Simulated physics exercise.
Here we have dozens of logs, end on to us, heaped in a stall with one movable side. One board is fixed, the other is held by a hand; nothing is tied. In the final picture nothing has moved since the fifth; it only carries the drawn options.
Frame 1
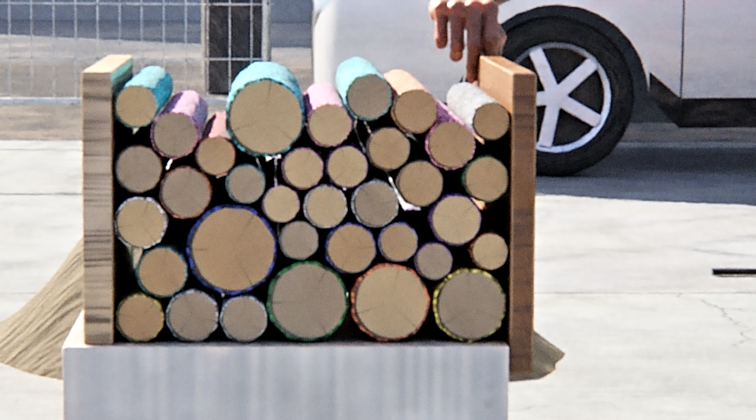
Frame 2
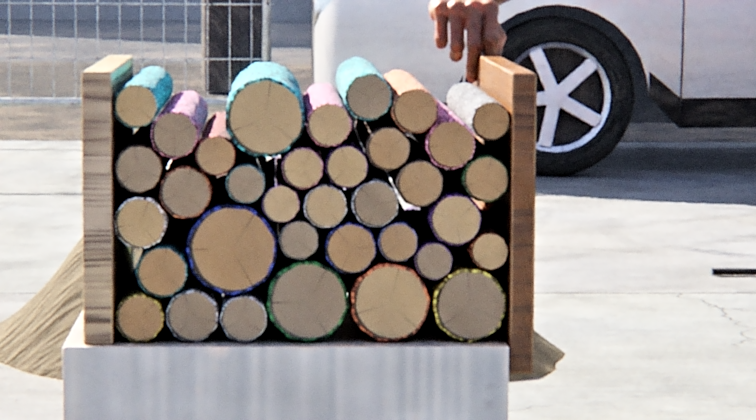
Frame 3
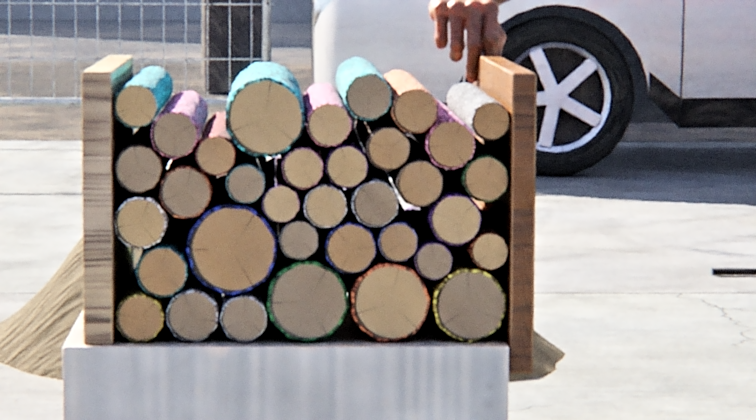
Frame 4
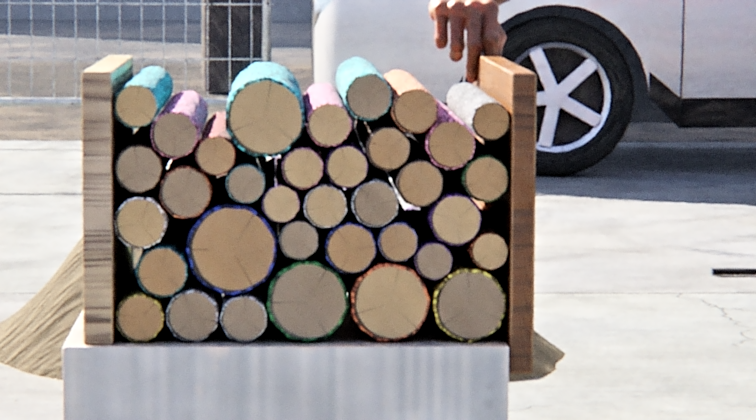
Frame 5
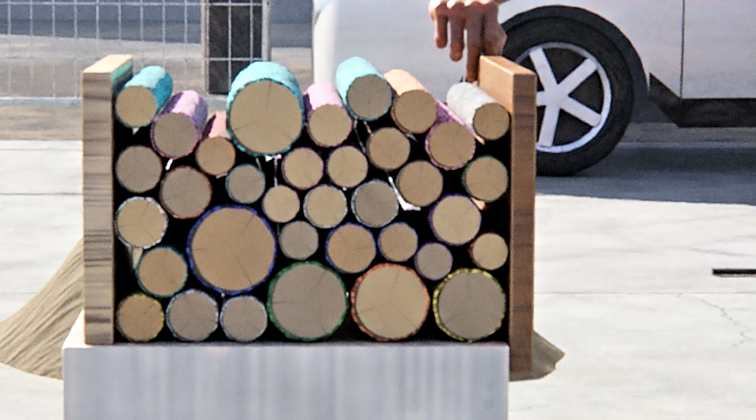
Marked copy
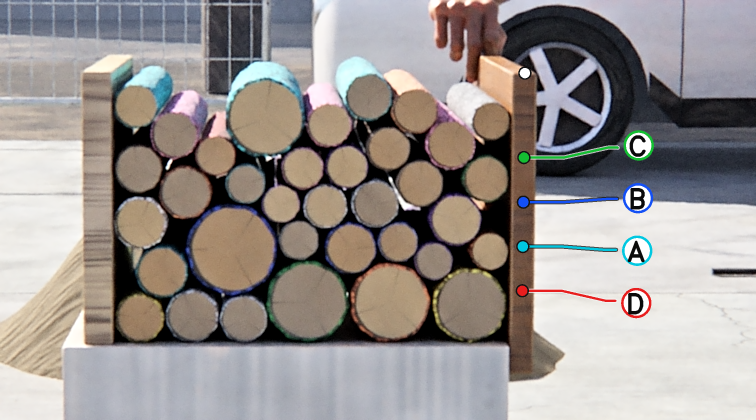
A stack of round logs, cut ends facing the viewer, fills a stall between two upright wooden boards on a pale grey block, seen straight on in a sunlit paved area. Turquoise, pink, orange and white bark shows along the top, with a sandy mound, fence and white vehicle behind. Fingers rest by the right board, and nothing visibly moves, the camera included.
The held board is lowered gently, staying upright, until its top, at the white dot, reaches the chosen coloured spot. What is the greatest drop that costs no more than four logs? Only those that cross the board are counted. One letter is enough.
At most to A.
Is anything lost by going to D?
Yes.
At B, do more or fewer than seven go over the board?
Fewer than seven.
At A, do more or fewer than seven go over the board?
At A, fewer than seven.
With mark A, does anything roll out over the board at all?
Yes, at A.
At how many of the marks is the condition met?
Three of them.
On the marked copy, A at (523, 246); B at (523, 202); C at (524, 157); D at (522, 291); the white dot at (525, 73).
With A. Early on, top of the board (511, 153).
Further on, top of the board (510, 242).
At the end, top of the board (510, 245), four out over the board.
As for the rest, B one out over the board; C none out over the board; D more than four out over the board.
